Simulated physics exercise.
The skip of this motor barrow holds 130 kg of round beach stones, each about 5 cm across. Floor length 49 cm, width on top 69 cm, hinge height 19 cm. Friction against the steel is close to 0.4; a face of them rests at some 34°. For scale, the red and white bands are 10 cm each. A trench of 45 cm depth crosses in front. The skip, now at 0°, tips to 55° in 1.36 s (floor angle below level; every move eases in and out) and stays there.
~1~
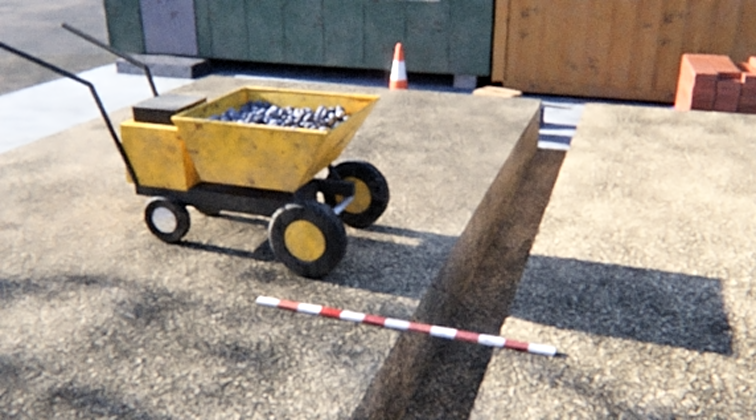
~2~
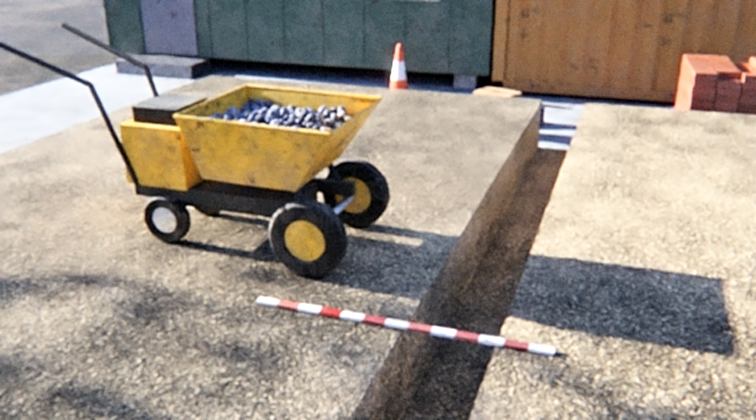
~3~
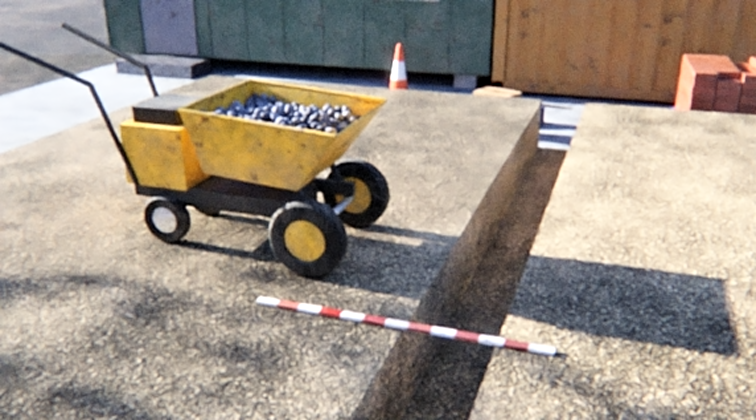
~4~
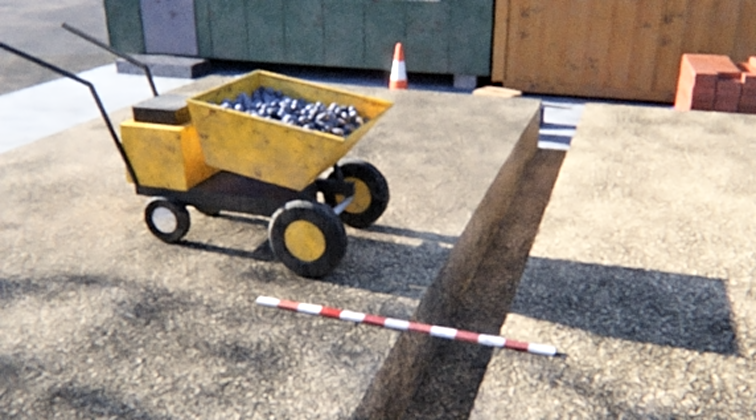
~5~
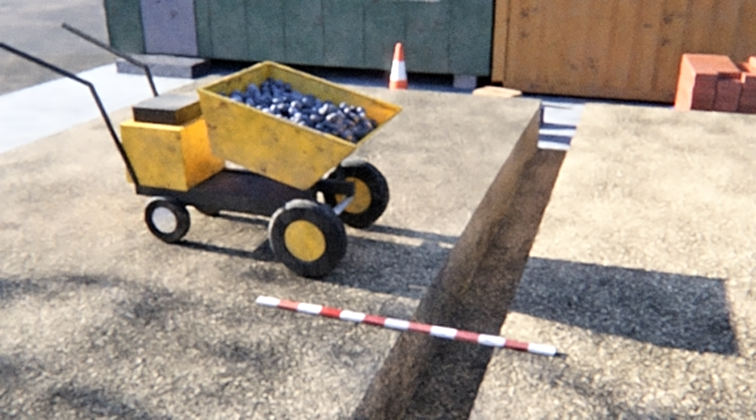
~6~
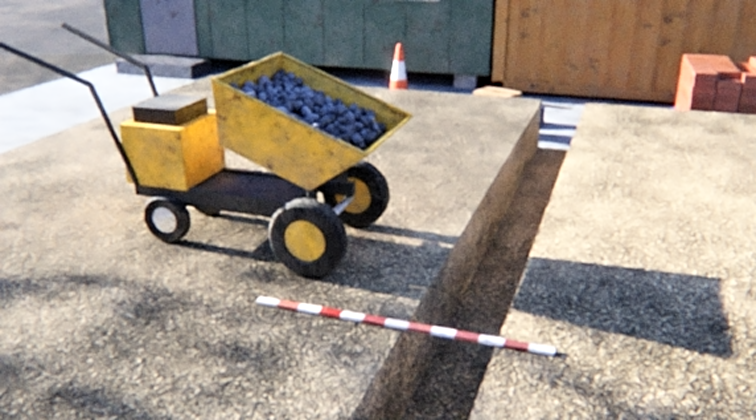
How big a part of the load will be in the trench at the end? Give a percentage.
Roughly 47 per cent ends in the trench.
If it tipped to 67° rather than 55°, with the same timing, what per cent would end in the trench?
In that case some 100 per cent.
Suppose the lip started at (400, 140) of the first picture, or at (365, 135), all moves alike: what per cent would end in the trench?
About 20 and 40 per cent.
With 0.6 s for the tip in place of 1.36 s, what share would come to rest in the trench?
It would be near 50 per cent.
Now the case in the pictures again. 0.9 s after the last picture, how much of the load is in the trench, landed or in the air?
About 5 per cent by then.
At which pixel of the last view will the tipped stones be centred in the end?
Their middle is at about (479, 342).
Then, 0.4 s after the last picture the floor is at 46°, 100 % in the skip; the foremost stones are at (398, 175).
Then, 0.9 s after the last picture the floor is at 55°, 90 % in the skip, 2 % short of the trench, 7 % in the trench; the foremost stones are at (487, 268).
Then, 1.2 s after the last picture the floor is at 55°, 70 % in the skip, 1 % short of the trench, 28 % in the trench; the foremost stones are at (511, 339).
Then, 3.2 s after the last picture the floor is at 55°, 52 % in the skip, 1 % short of the trench, 47 % in the trench; the foremost stones are at (515, 336).
